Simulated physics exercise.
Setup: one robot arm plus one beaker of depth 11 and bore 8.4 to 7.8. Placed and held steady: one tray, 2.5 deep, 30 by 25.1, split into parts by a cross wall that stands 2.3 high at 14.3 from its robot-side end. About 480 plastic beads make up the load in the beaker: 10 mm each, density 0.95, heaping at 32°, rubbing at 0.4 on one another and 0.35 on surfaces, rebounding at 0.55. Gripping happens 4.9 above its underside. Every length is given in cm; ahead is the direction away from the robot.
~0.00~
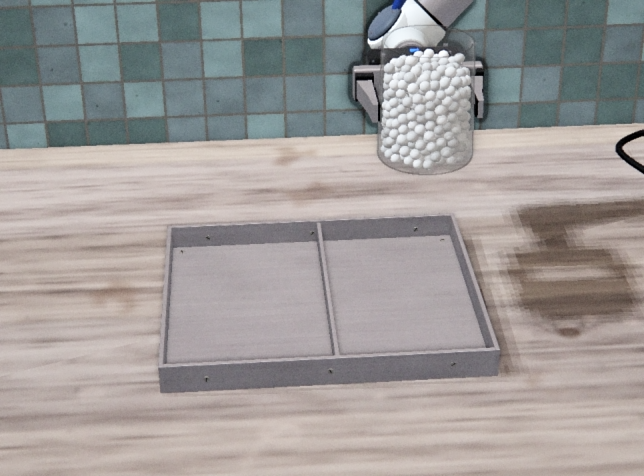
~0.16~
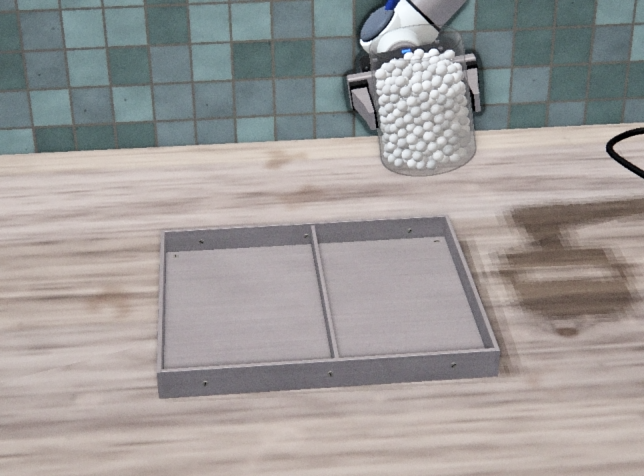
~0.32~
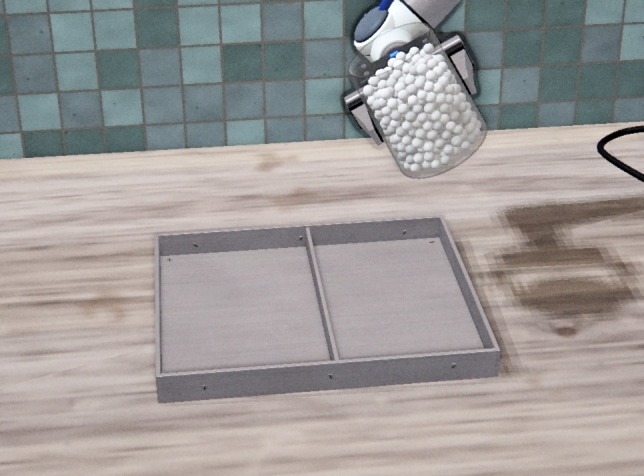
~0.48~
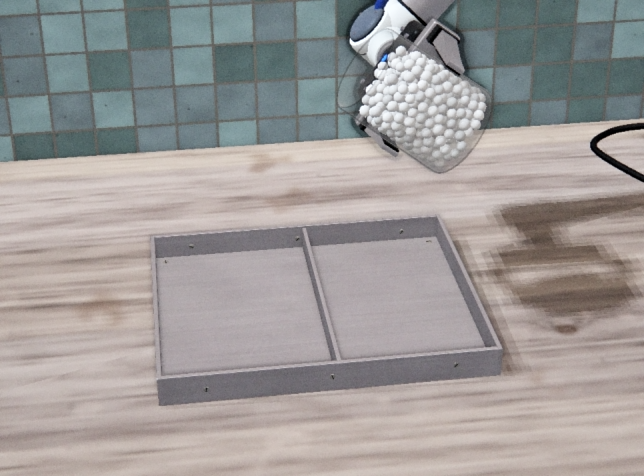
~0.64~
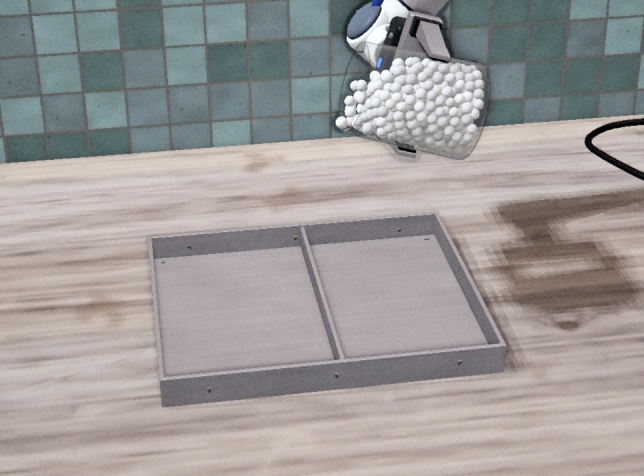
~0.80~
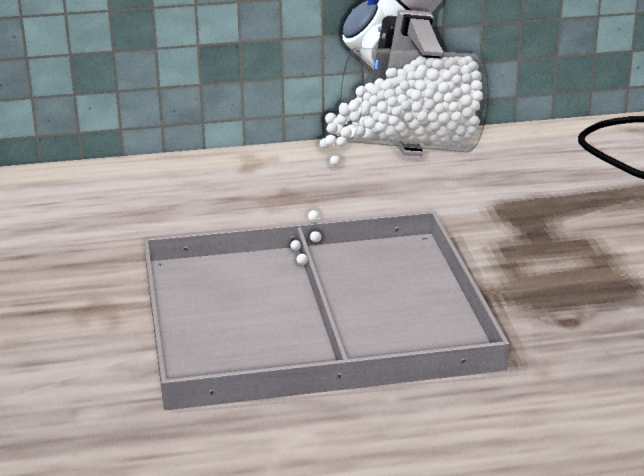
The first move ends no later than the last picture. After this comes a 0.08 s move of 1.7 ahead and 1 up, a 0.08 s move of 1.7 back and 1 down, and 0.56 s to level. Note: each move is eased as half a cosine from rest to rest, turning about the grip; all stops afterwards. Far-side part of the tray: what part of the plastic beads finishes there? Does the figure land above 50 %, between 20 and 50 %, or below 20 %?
The figure lands between 20 and 50 %.
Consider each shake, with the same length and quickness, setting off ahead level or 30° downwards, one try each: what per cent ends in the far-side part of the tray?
It comes to around 25 per cent on the first try and around 15 per cent on the second.
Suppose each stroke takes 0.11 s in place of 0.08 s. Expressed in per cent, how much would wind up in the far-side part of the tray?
About 15 per cent in that case.
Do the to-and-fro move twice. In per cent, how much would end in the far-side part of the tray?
My guess is near 40 per cent.
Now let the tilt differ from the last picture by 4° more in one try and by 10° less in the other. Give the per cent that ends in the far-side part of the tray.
Roughly 35 and 15 percent.
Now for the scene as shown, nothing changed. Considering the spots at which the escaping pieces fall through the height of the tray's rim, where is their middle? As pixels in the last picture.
Close to pixel (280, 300).
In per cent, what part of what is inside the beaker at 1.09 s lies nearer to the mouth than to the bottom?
Share in the mouth half: About 50 %.
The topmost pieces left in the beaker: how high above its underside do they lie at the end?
About 8.5 cm.
After 1.09 s, tilted 71° forward, highest piece 23 above the table; 361 in the beaker, 72 in the far-side part, 1 in the robot-side part, 49 in flight or on a rim.
After 1.38 s, tilted 13° forward, highest piece 26 above the table; 347 in the beaker, 131 in the far-side part, 3 in the robot-side part, 2 in flight or on a rim.
After 1.72 s, level, highest piece 25 above the table; 347 in the beaker, 133 in the far-side part, 3 in the robot-side part.
After 2.77 s, level, highest piece 25 above the table; 347 in the beaker, 133 in the far-side part, 3 in the robot-side part.
In the end, 347 in the beaker, 133 in the far-side part, 3 in the robot-side part. That is 28 % in the far-side part of the tray.
